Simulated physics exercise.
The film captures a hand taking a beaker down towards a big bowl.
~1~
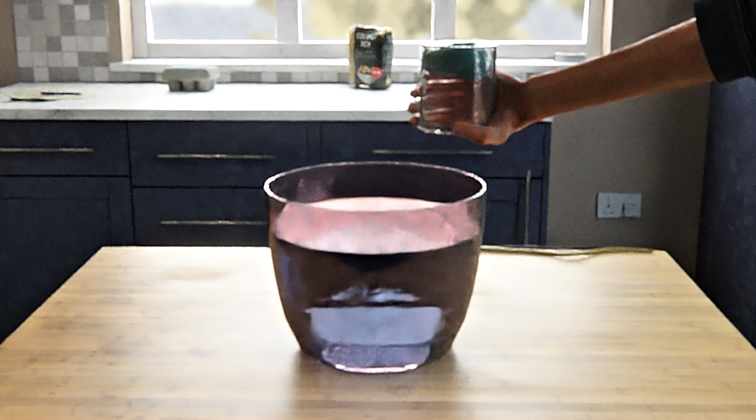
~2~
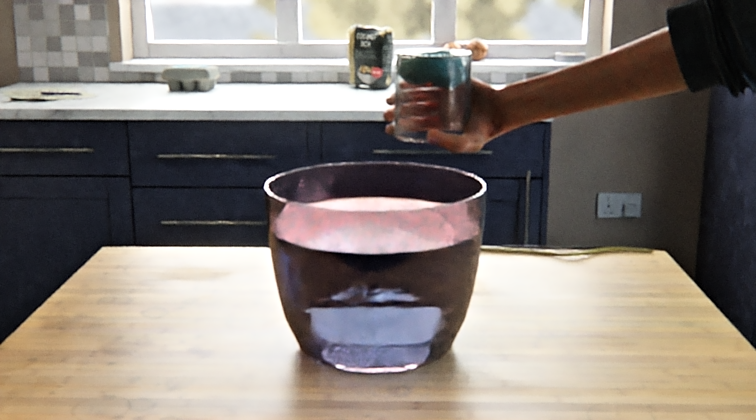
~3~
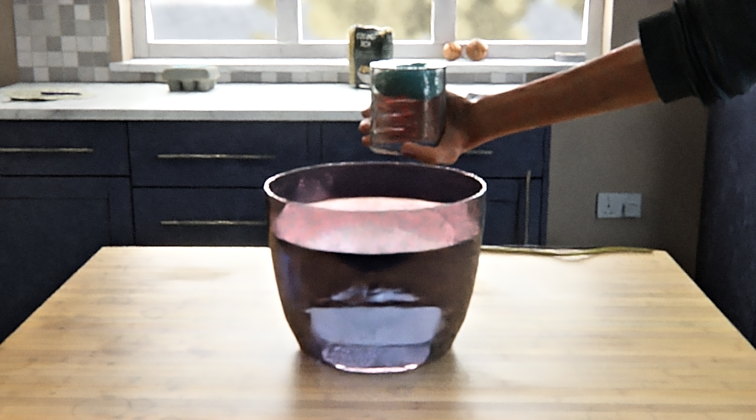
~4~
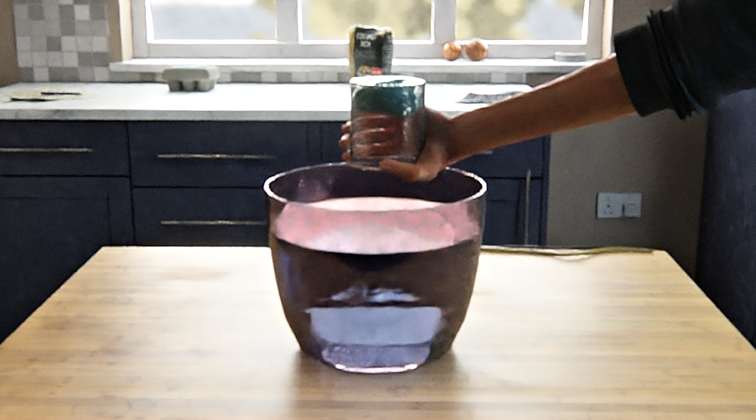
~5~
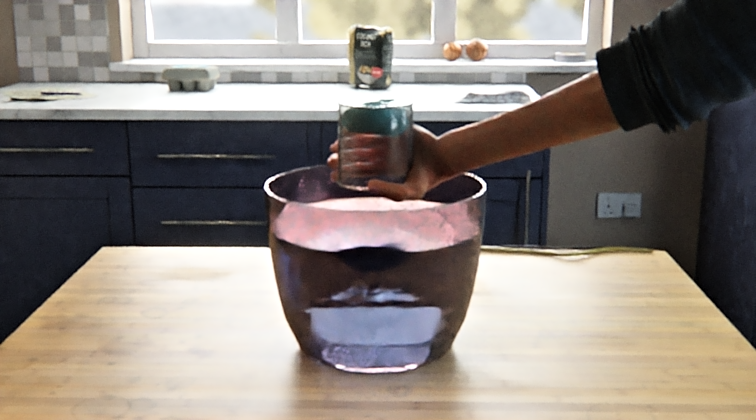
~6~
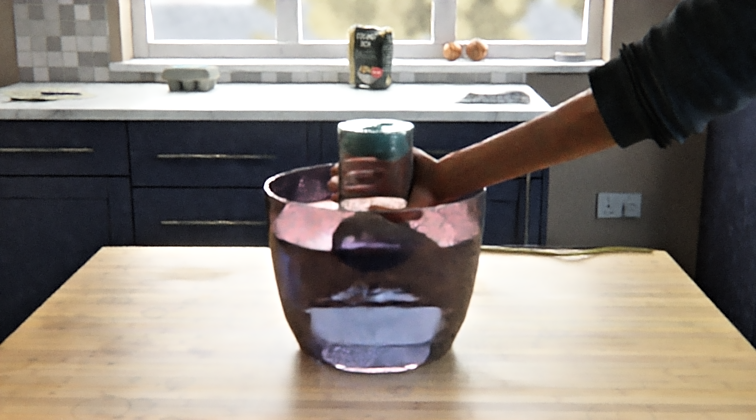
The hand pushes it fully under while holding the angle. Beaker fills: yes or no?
No.
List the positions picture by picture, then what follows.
In the first frame, beaker (457, 87) mouth down; above the big bowl.
In the second frame, beaker (433, 95) mouth down; tissue (433, 66); coming down.
In the third frame, beaker (408, 108) mouth down; lower.
In the fourth frame, beaker (388, 124) mouth down; tissue (388, 95); lower still.
In the fifth frame, beaker (375, 144) mouth down; close to the surface.
In the sixth frame, beaker (375, 167) mouth down; tissue (375, 139); just over the surface.
A moment on, the beaker enters the water.
Further on, air is trapped inside and holds the level down.
When it is over, the beaker is under, still full of air, and the tissue is dry.
